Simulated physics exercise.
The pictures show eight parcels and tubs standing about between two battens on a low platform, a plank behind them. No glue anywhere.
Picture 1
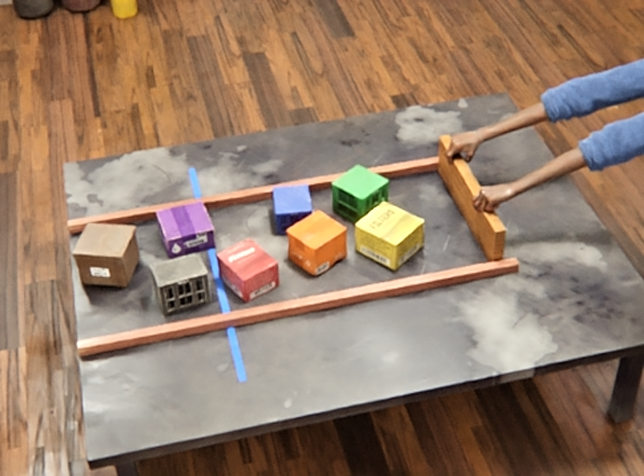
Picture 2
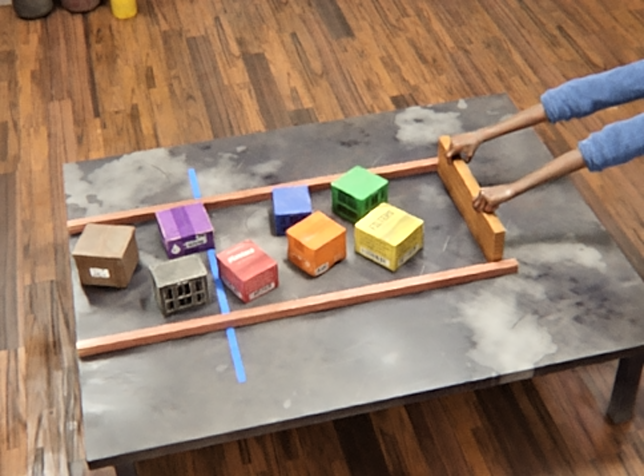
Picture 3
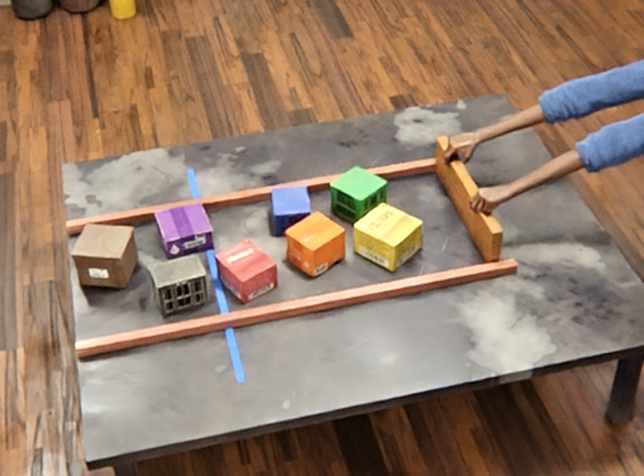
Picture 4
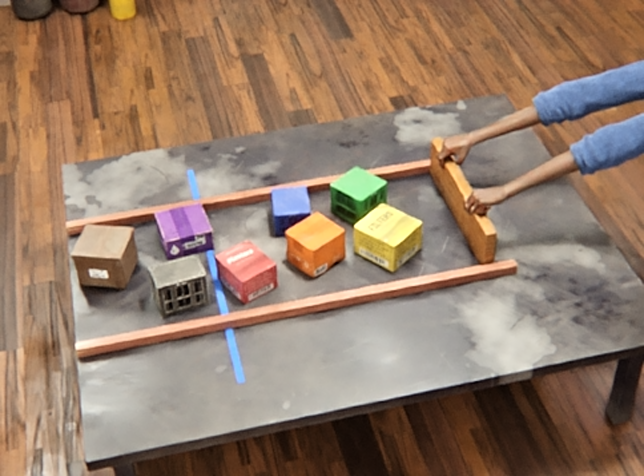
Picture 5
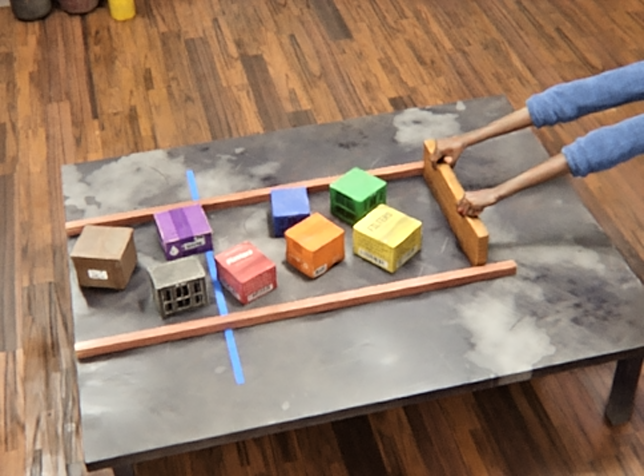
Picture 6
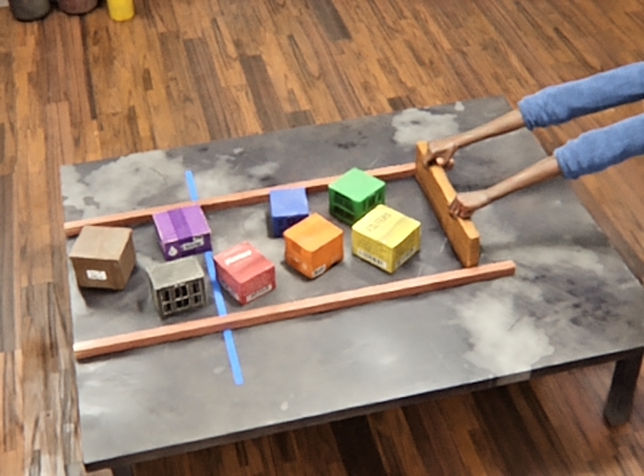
On a low, dark, mottled platform standing on a wooden floor, seen from above at an angle, two reddish battens run lengthwise with a strip of blue tape crossing beneath them. Between them sit eight boxes and crates: brown, purple and black at left, red, blue, orange, green and yellow further right. Two blue-sleeved arms slide a wooden plank slightly left while the boxes stay put and the view barely shifts.
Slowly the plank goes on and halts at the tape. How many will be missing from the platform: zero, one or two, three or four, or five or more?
As it turns out, the number that fall off is one or two.
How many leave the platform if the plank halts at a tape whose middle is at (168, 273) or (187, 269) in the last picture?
In that order 4 and 2.
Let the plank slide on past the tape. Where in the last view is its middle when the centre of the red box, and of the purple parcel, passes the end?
Near (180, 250) and (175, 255).
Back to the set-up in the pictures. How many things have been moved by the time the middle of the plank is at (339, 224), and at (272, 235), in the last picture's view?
At the one place 5, at the other 7.
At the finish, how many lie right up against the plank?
2 of them.
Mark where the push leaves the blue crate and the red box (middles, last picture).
Near (144, 235) and (102, 305).
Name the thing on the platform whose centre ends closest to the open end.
That is the red box.
Early on, none off yet; brown tote at rest near (104, 258); black crate at rest near (177, 287); purple parcel at rest near (183, 232).
A while later, none off yet; brown tote at rest near (104, 258); black crate travelled a little near (164, 289); purple parcel at rest near (183, 232).
Further along, none off yet; brown tote travelled a little near (93, 262); black crate travelled about its own width near (101, 306); purple parcel travelled about its own width near (145, 237).
Finally, the number that fall off is one or two; lost, black crate and brown tote.
